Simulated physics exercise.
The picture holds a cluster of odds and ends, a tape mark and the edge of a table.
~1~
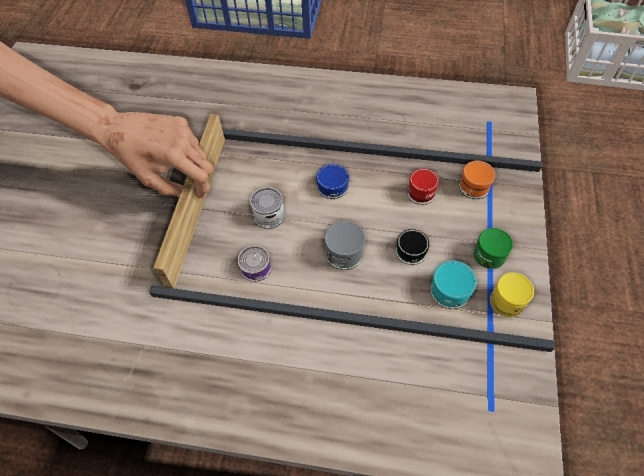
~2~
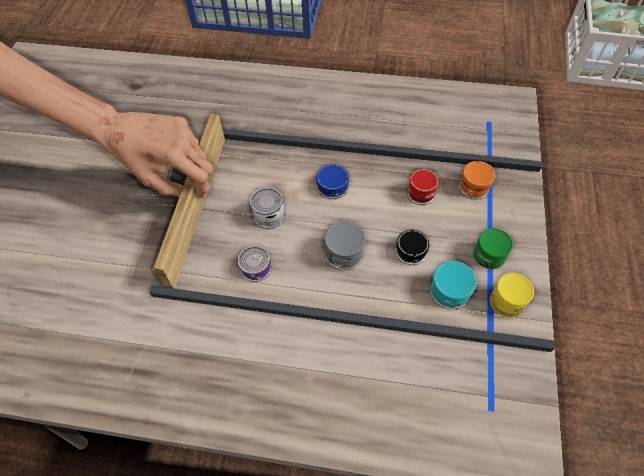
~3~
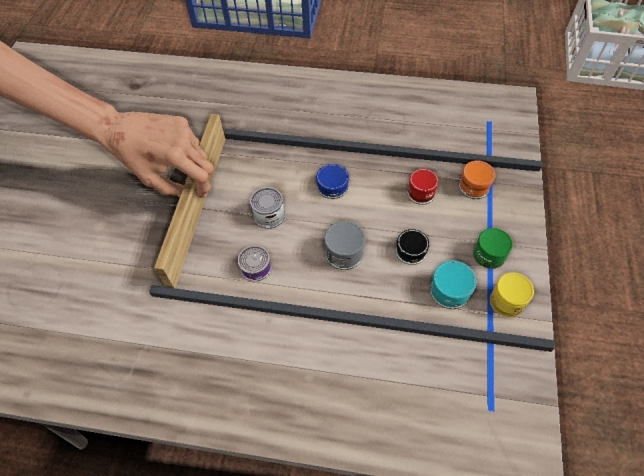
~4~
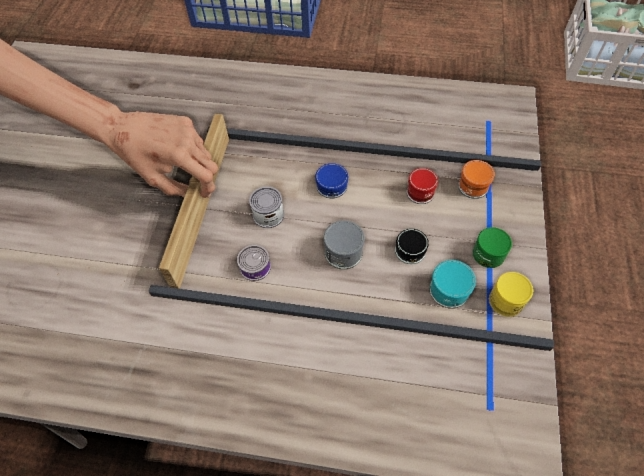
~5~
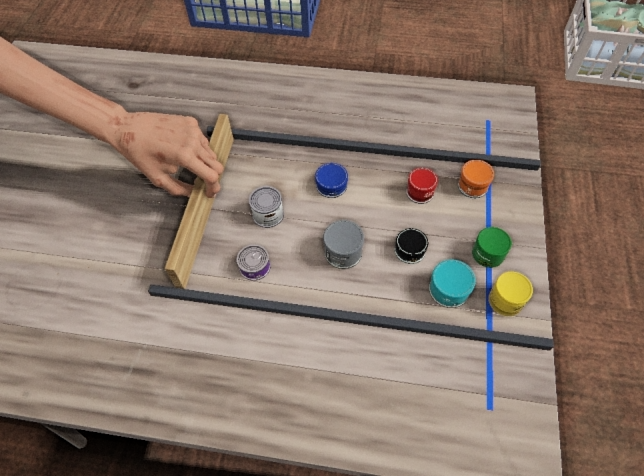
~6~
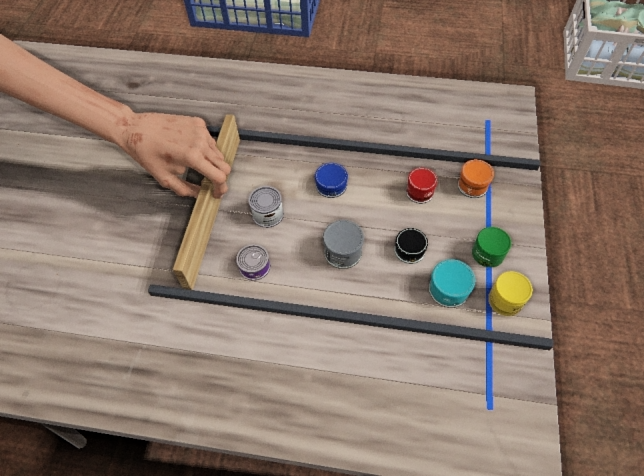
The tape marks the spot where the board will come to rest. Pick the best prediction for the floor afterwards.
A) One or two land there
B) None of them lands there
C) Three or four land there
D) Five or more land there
A.
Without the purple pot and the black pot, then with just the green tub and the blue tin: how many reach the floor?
In order, the numbers are 0 and 1.
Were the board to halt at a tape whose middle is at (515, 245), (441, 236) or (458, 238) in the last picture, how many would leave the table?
The three tries give 5, 0 and 0.
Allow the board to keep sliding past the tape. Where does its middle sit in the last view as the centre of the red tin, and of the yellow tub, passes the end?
The red tin puts it at (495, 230), the yellow tub at (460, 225).
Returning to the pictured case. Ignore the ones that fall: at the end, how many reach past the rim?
Looks like 3 of them.
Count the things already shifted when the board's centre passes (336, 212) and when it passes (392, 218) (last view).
Counts: 4, 6.
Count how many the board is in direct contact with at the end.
The count comes out at 5.
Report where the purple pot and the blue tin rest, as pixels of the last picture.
The purple pot ends up near (507, 303), and the blue tin near (507, 208).
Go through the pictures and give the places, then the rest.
The first picture shows yellow tub (511, 296); green tub (493, 249); orange tin (477, 180); board (193, 196); tape (490, 243).
The second picture shows green tub (493, 249); purple pot (255, 264).
The third picture shows orange tin (477, 180); board (194, 196).
The fourth picture shows yellow tub (510, 295); black pot (411, 246).
The fifth picture shows green tub (491, 248); blue tin (332, 180).
The sixth picture shows yellow tub (510, 294); green tub (491, 247); orange tin (475, 179); board (210, 197); tape (489, 242).
Early on, none off yet; yellow tub at rest near (510, 294); green tub at rest near (491, 247); orange tin at rest near (475, 179).
Finally, the number that fall off is one or two; lost, green tub and yellow tub.
